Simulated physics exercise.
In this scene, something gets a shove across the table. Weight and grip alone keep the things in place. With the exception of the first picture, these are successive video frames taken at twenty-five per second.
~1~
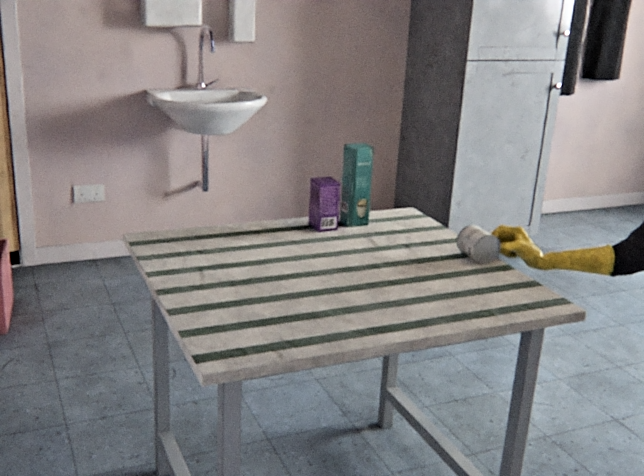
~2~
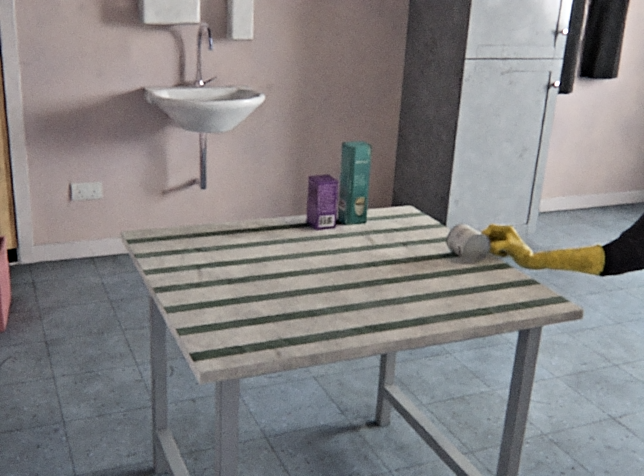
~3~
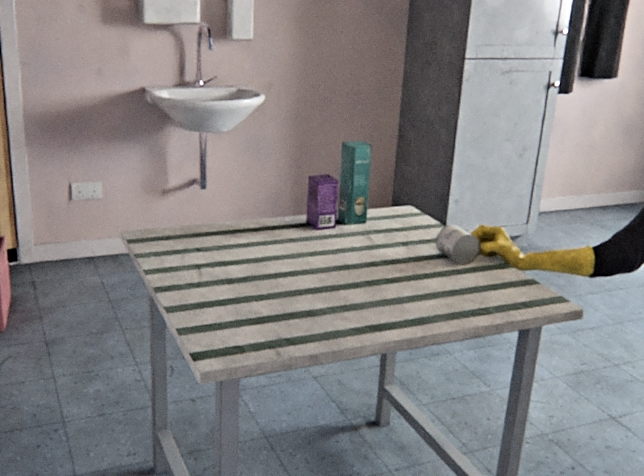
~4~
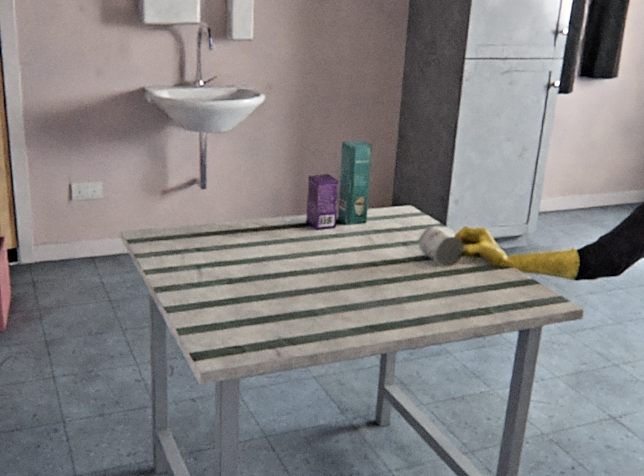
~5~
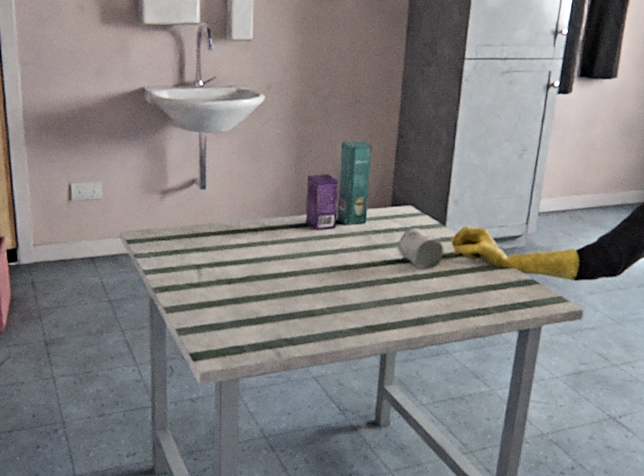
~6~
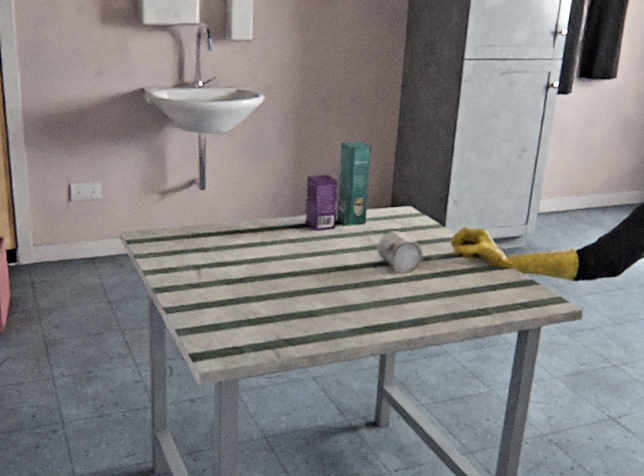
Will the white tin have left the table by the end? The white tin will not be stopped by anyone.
Yes, it is off the table by then.
Then, 0.30 s past the last view, white tin displaced well along near (234, 271).
Then, 0.70 s past the last view, white tin now off the table.
Finally, off the table, white tin.
